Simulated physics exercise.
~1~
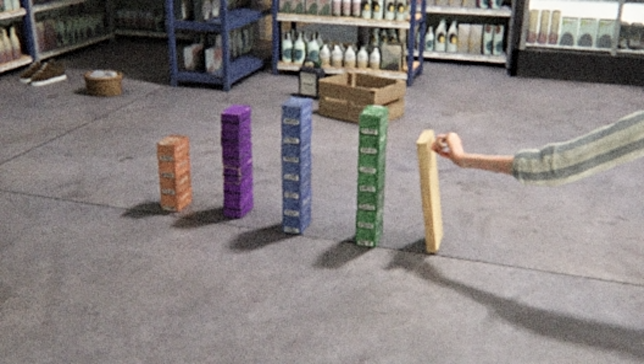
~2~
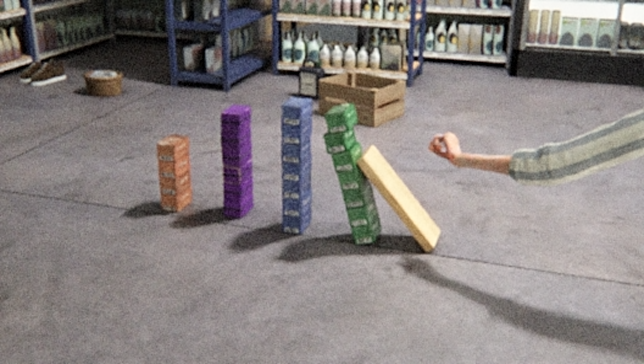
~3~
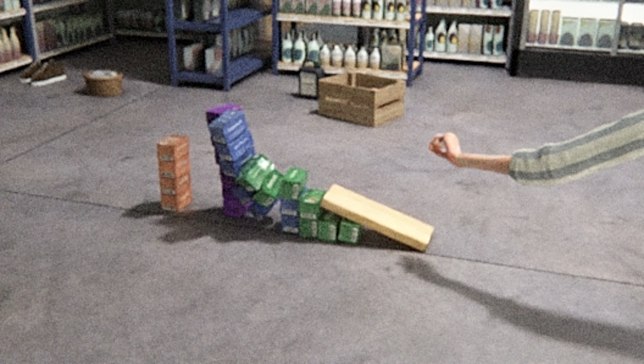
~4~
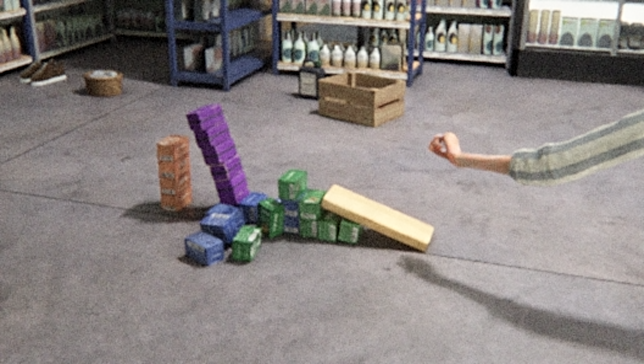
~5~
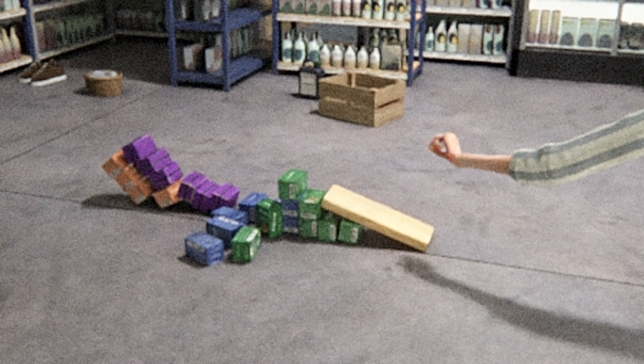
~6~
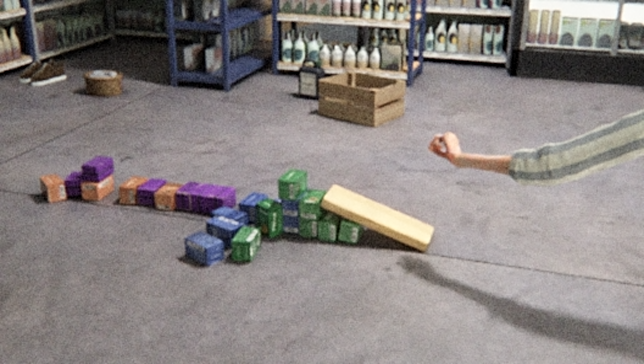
On a shop floor, a hand tips a board leftward, toppling four coloured stacks in turn.
